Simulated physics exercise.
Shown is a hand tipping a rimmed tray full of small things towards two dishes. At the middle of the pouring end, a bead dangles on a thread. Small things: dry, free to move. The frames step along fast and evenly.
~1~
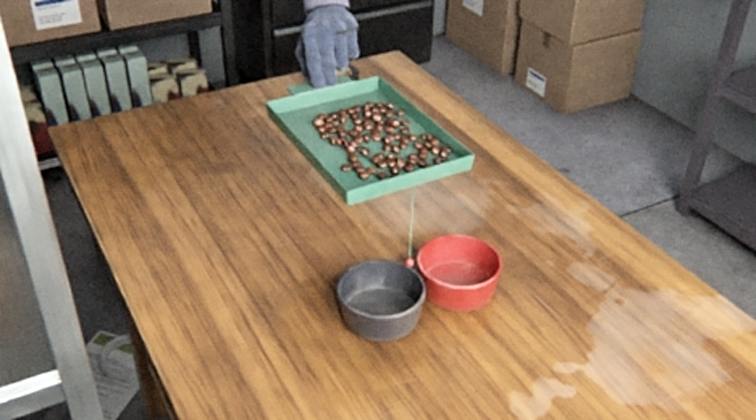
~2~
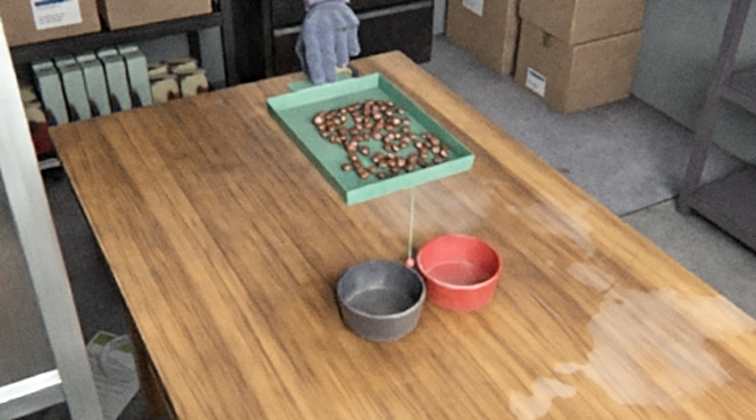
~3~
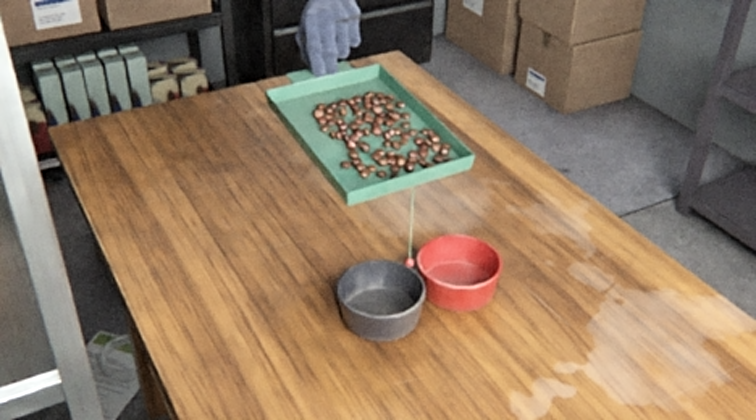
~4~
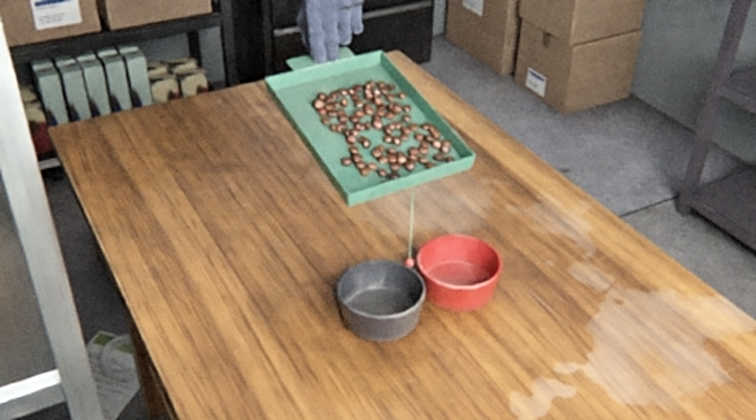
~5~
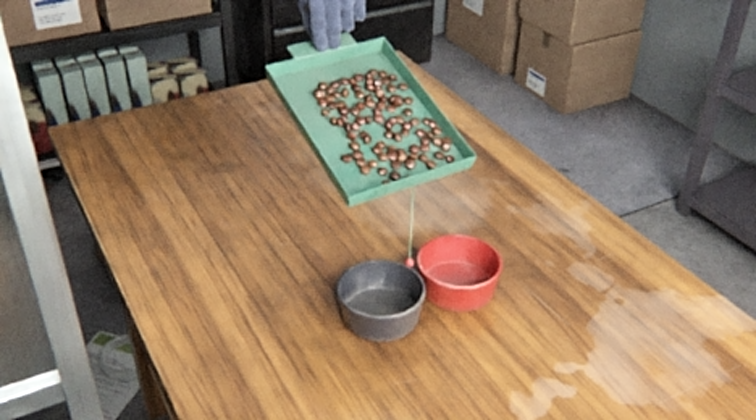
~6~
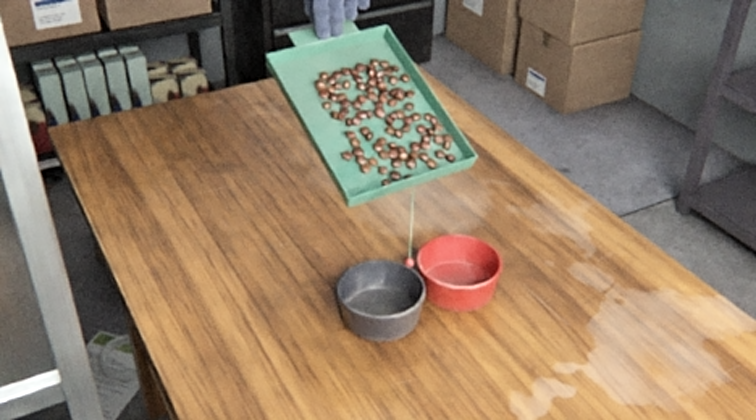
On a wooden table in a storeroom, a gloved hand gradually raised the back of a green tray of small brown pieces, tilting it toward a dark dish and a red dish, which stayed still.
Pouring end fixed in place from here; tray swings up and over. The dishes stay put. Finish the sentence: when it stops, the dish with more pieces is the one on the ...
Left.
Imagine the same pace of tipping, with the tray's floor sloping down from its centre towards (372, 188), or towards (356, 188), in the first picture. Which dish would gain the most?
First: The dish at left. Second: The dish at left.
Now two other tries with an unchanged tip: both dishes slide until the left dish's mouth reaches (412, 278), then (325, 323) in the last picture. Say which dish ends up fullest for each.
The left-placed dish first, the right-placed dish second.
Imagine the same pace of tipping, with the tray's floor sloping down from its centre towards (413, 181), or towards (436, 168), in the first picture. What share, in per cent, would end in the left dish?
Shares, approx.: 10 %, then 0 %.
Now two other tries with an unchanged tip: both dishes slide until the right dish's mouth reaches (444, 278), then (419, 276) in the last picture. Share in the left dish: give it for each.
40, then 20 %.
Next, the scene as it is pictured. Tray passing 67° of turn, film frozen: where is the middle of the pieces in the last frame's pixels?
(408, 161).
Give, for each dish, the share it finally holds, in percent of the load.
Left dish keeps 30 %, right dish keeps 10 %.
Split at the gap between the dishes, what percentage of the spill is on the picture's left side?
That comes to about 30 per cent of the pieces.
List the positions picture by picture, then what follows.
In the first frame, corners of the pouring end at (348, 190) and (472, 154), level; middle of the load at (377, 137), flat chocolate drops; left dish at (402, 324); right dish at (482, 295); bead on its thread at (409, 262).
In the second frame, corners of the pouring end at (348, 190) and (472, 154), level; middle of the load at (377, 135).
In the third frame, corners of the pouring end at (349, 191) and (473, 155), tipped barely, lowest at the left corner; middle of the load at (377, 131).
In the fourth frame, corners of the pouring end at (349, 193) and (473, 155), tipped a little, lowest at the left corner; middle of the load at (378, 125).
In the fifth frame, corners of the pouring end at (350, 195) and (474, 155), tipped clearly, lowest at the left corner; middle of the load at (379, 118).
In the sixth frame, corners of the pouring end at (350, 197) and (475, 156), tipped clearly, lowest at the left corner; middle of the load at (380, 113); left dish at (402, 324); right dish at (482, 295).
Soon after the last picture, tray tipped steeply; nearly all on the tray; a stray few in the air.
A little later, tray tipped past a quarter turn; about half on the tray; a small part in the left dish; a stray few in the right dish; about a quarter outside both; about a quarter in the air.
Later still, tray tipped past a quarter turn; about a third in the left dish; a small part in the right dish; about two thirds outside both.
At rest, tray tipped past a quarter turn; about a third in the left dish; a small part in the right dish; about two thirds outside both.
